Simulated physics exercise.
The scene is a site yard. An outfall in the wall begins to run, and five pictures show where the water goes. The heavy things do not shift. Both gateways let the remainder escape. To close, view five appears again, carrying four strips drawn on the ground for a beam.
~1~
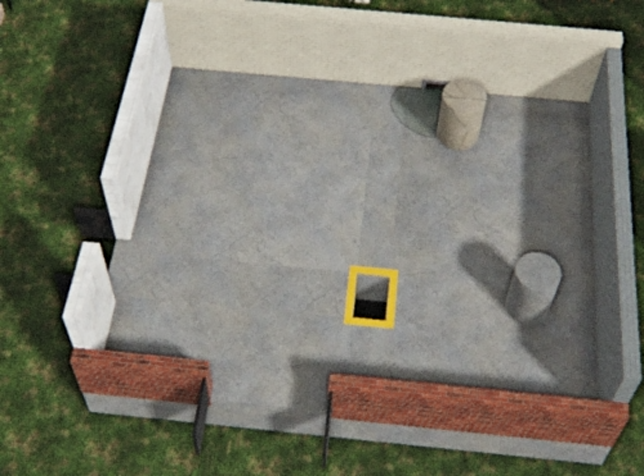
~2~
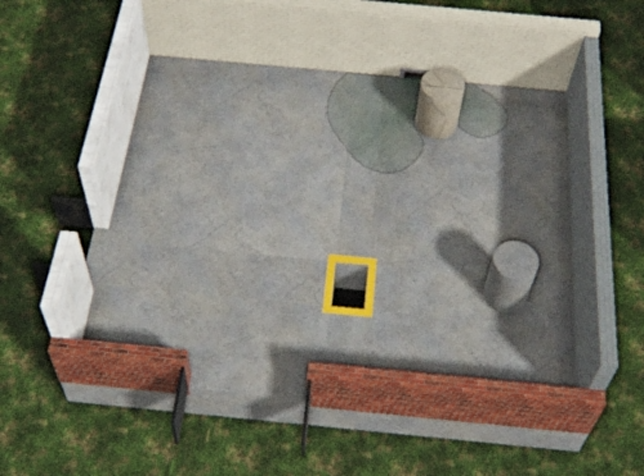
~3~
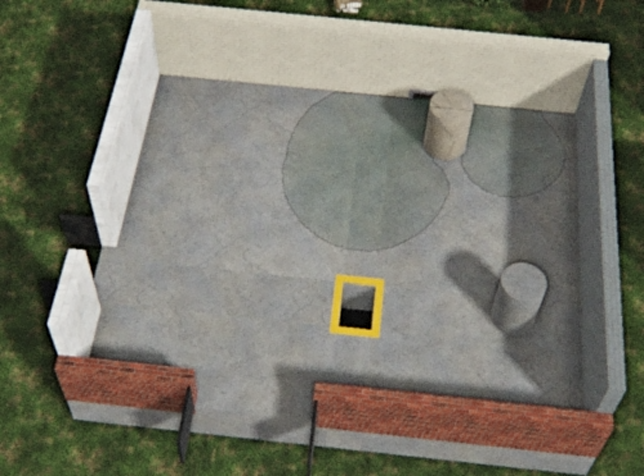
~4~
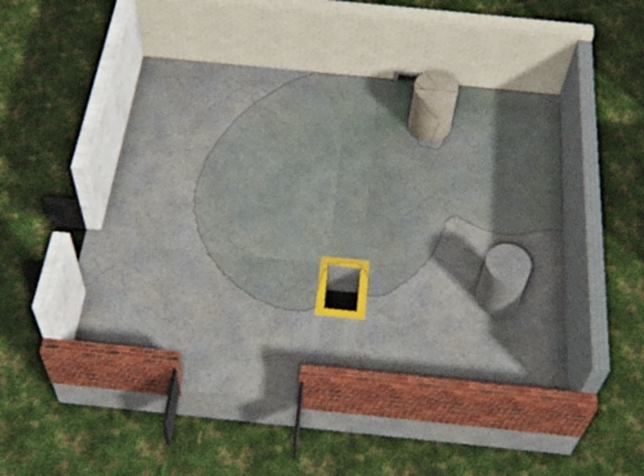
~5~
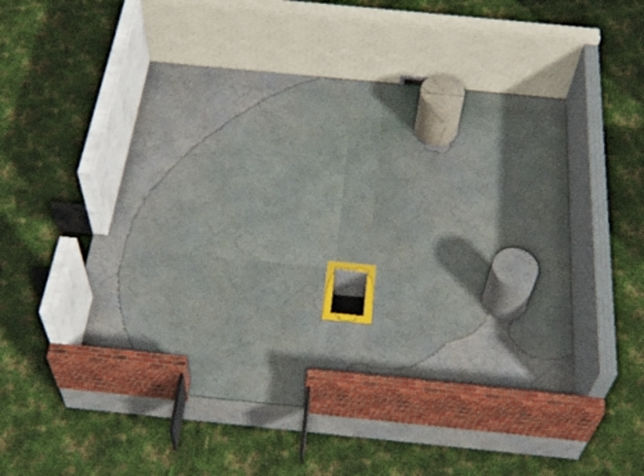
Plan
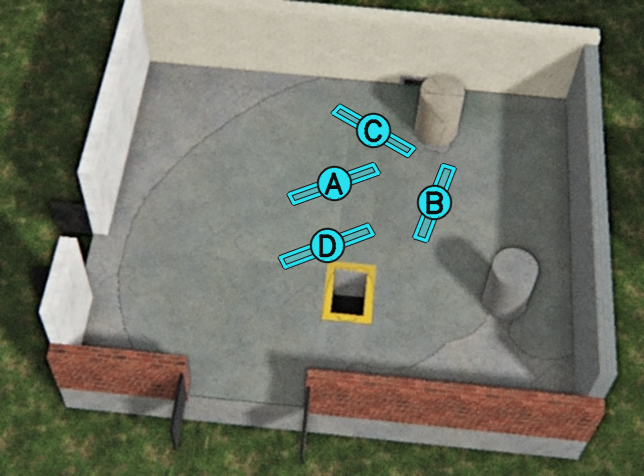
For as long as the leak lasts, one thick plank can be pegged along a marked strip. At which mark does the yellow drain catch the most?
Best: B.
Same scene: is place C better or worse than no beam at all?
Worse.
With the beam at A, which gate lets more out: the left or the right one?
More leaves on the right.
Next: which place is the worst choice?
That is place D.
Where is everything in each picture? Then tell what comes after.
The first frame shows outfall at (438, 86); yellow drain at (371, 297); open gate at (123, 270); open gate at (271, 391); 2 % of the ground under water, visible out to (402, 118); yellow drain still dry.
In the second frame, 9 % of the ground under water, visible out to (372, 162); yellow drain still dry.
In the third frame, 22 % of the ground under water, visible out to (322, 232); yellow drain still dry.
In the fourth frame, 43 % of the ground under water, visible out to (288, 306); yellow drain taking water.
In the fifth frame, 71 % of the ground under water, visible out to (142, 319); yellow drain taking water.
In cyan, A from (291, 198) to (375, 168); B from (420, 238) to (448, 167); C from (336, 109) to (410, 151); D from (282, 262) to (370, 229).
If A is chosen, about 13 % of the stream goes into the yellow drain, about 86 % out by the gates.
If B is chosen, about 21 % of the stream goes into the yellow drain, about 78 % out by the gates.
If C is chosen, about 12 % of the stream goes into the yellow drain, about 86 % out by the gates.
If D is chosen, about 9 % of the stream goes into the yellow drain, about 90 % out by the gates.
